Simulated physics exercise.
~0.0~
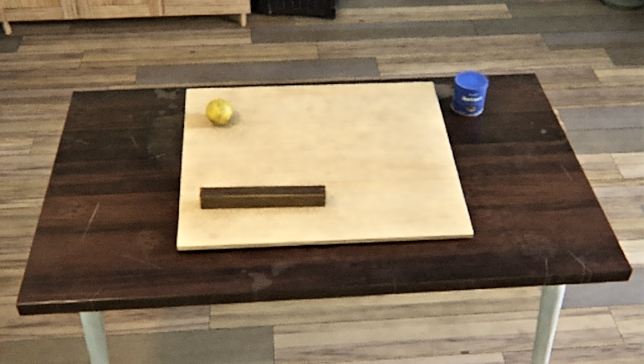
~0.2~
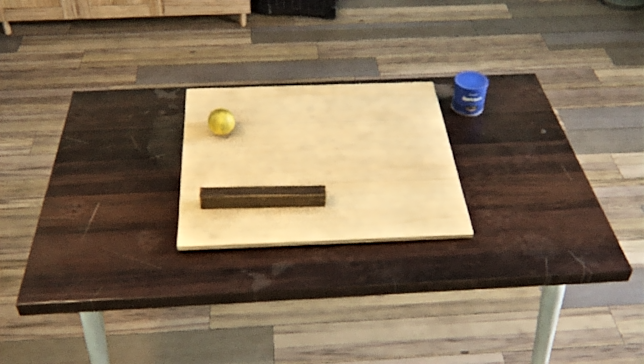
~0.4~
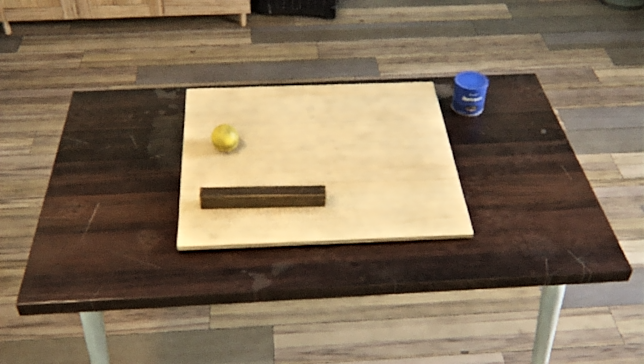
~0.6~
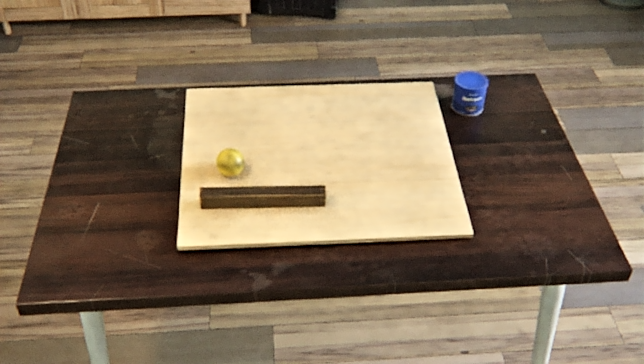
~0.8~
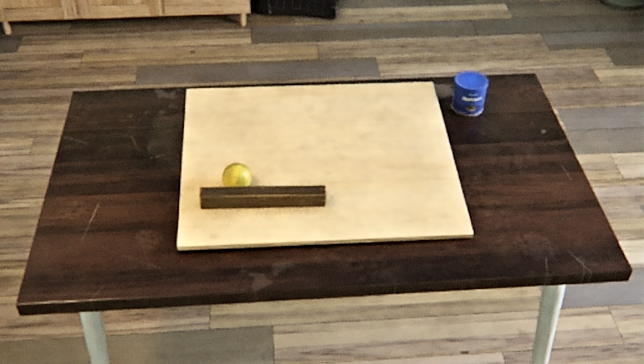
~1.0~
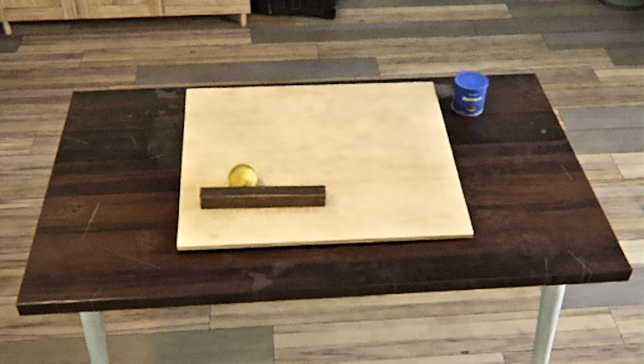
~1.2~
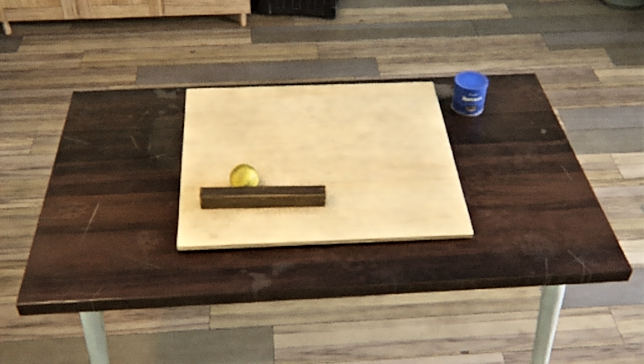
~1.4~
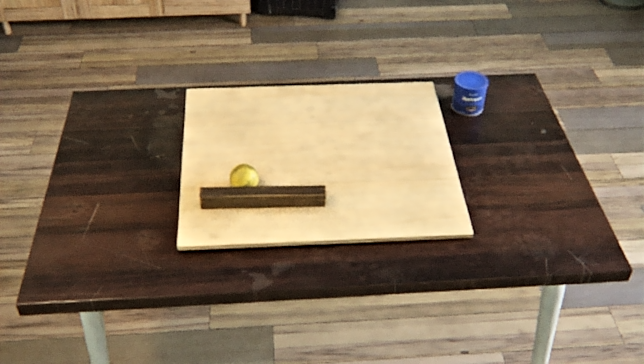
A yellow ball rolls down a pale board and stops against a dark block.
